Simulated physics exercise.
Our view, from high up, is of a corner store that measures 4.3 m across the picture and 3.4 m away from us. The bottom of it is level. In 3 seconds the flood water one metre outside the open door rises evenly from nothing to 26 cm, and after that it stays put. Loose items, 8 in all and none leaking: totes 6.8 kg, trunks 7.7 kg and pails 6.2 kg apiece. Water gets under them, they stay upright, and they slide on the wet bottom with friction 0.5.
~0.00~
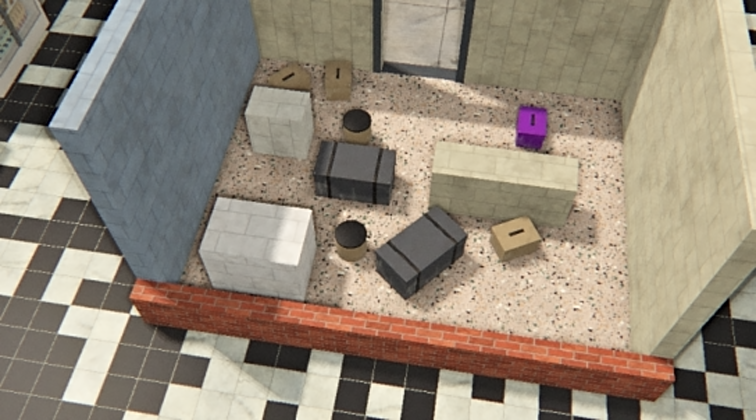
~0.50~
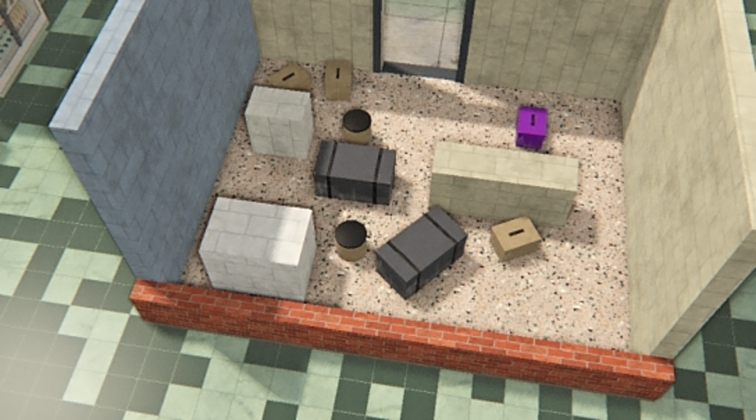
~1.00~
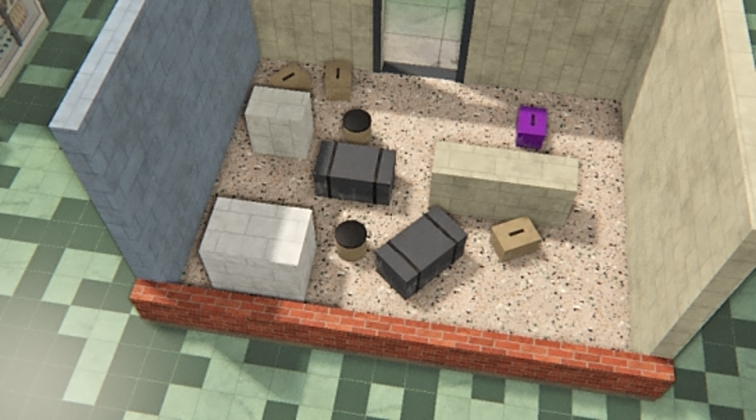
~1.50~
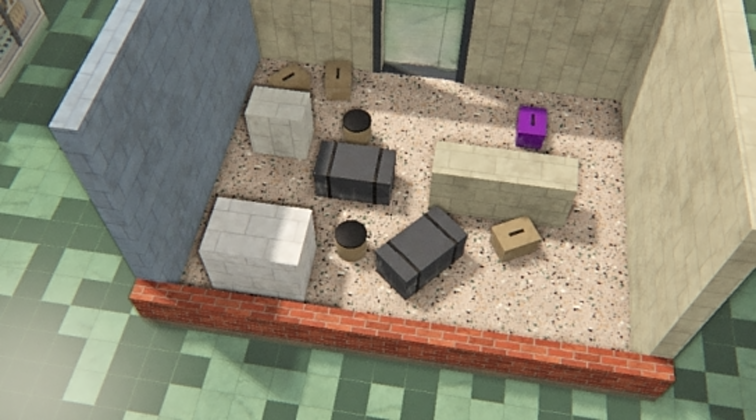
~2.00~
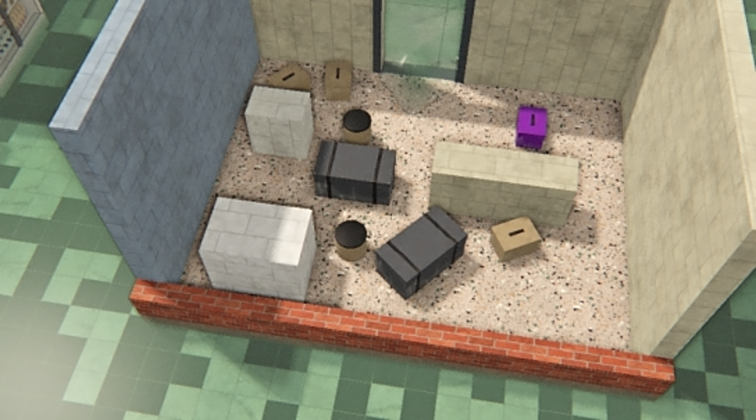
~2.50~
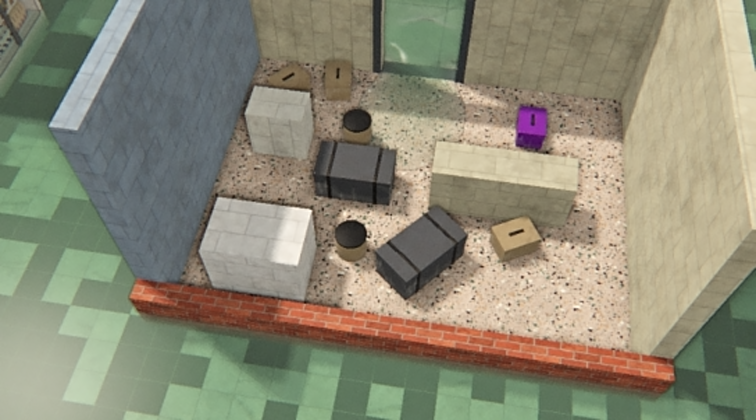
At first, a small walled room with a speckled floor holds dark trunks, pails, pale blocks, tan boxes and a purple tote, with black-and-white tiles outside. Then greenish water covers the outside tiles, and later a thin patch spreads inward from the doorway while every item stays still.
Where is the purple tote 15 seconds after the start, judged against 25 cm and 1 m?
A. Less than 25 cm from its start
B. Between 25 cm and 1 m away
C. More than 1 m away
The answer is B.
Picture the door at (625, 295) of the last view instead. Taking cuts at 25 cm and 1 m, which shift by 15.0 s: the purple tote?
With that change, the purple tote travels a long distance.
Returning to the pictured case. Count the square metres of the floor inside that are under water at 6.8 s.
Somewhere about 13 m2, give or take.
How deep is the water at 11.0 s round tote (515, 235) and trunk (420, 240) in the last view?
I'd put it at 12 cm and 9 cm respectively.
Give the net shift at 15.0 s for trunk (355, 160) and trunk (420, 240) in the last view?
120 cm, 100 cm.
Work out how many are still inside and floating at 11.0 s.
Count: 8.
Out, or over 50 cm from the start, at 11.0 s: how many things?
The number comes to 6.
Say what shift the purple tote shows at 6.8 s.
It is about 0 cm out of place by then.
After 3.5 s the purple tote is near (533, 120), 0.0 m from its start, aground; 0 afloat.
After 6.8 s the purple tote is near (533, 120), 0.0 m from its start, aground; 3 afloat.
After 11.0 s the purple tote is near (545, 126), 0.2 m from its start, afloat; 8 afloat.
After 15.0 s the purple tote is near (504, 151), 0.6 m from its start, afloat; 8 afloat.
